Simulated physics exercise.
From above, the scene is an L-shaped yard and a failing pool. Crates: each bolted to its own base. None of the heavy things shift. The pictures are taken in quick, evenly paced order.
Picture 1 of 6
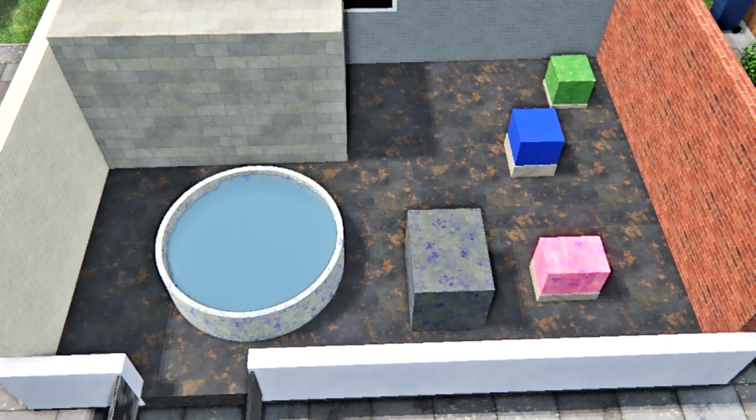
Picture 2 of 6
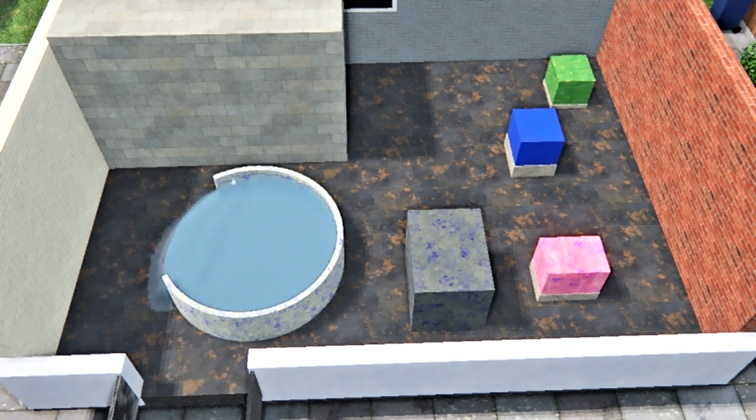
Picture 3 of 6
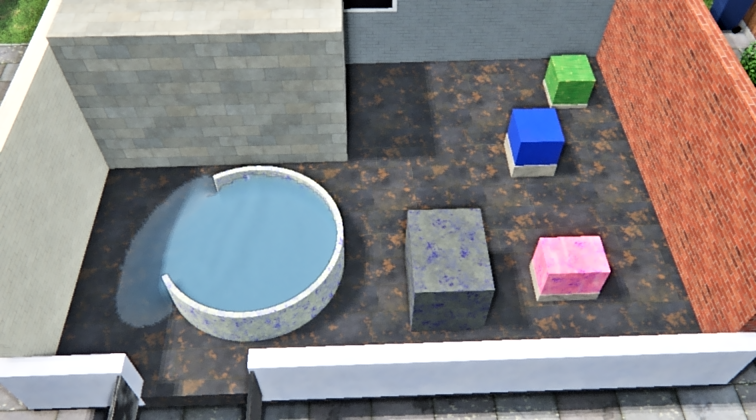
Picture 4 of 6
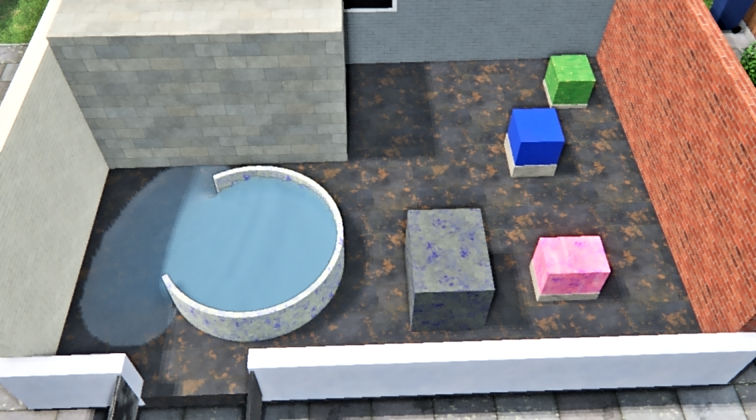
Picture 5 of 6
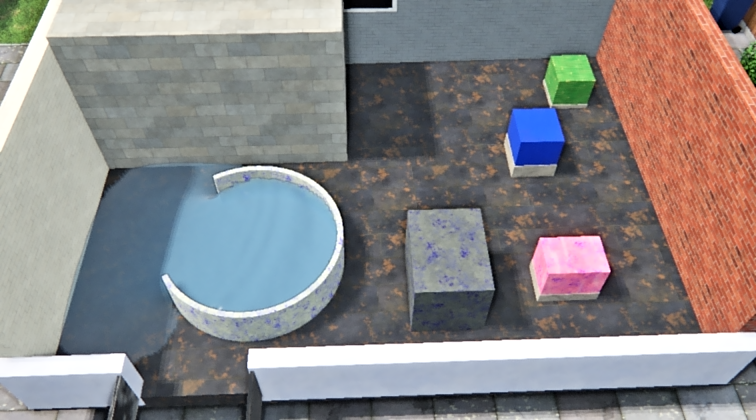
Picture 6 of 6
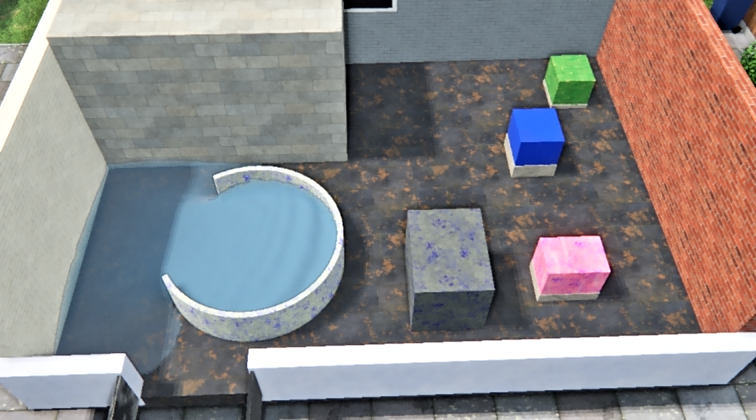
Round pool losing the left part of its wall, water pouring through the gap and spreading across the dark walled yard.
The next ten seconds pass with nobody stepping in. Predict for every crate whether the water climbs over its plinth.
My prediction: The green crate is spared. The pink crate is spared. The blue crate is spared.
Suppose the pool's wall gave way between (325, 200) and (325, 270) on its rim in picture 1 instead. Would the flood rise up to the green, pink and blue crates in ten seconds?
Result: Green crate is swamped; pink crate is not reached; blue crate is not reached.
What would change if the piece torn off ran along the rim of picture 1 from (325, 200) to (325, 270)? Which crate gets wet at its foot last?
Answer: The green crate.
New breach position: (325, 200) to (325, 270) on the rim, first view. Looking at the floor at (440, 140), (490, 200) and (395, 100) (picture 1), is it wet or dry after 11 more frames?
Taken in turn, that's reached, reached, and finally not reached.
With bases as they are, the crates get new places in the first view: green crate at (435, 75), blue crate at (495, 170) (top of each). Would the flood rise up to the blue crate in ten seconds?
Result for blue crate: Untouched.
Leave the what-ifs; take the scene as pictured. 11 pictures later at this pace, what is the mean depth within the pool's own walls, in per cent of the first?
42 percent or thereabouts.
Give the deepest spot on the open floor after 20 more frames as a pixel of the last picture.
My best guess is roughly (52, 370).
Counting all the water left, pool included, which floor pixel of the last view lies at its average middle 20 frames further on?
That comes out near (198, 257).
A moment on, water covers 15 % of the floor; the green crate not reached, the pink crate not reached, the blue crate not reached.
Next, water covers 20 % of the floor; the green crate not reached, the pink crate not reached, the blue crate not reached.
Then, water covers 35 % of the floor; the green crate not reached, the pink crate not reached, the blue crate not reached.
Later, water covers 70 % of the floor; the green crate water round its plinth, the pink crate water round its plinth, the blue crate water round its plinth.
In the end, water covers 90 % of the floor; the green crate stayed above the water, the pink crate stayed above the water, the blue crate stayed above the water.
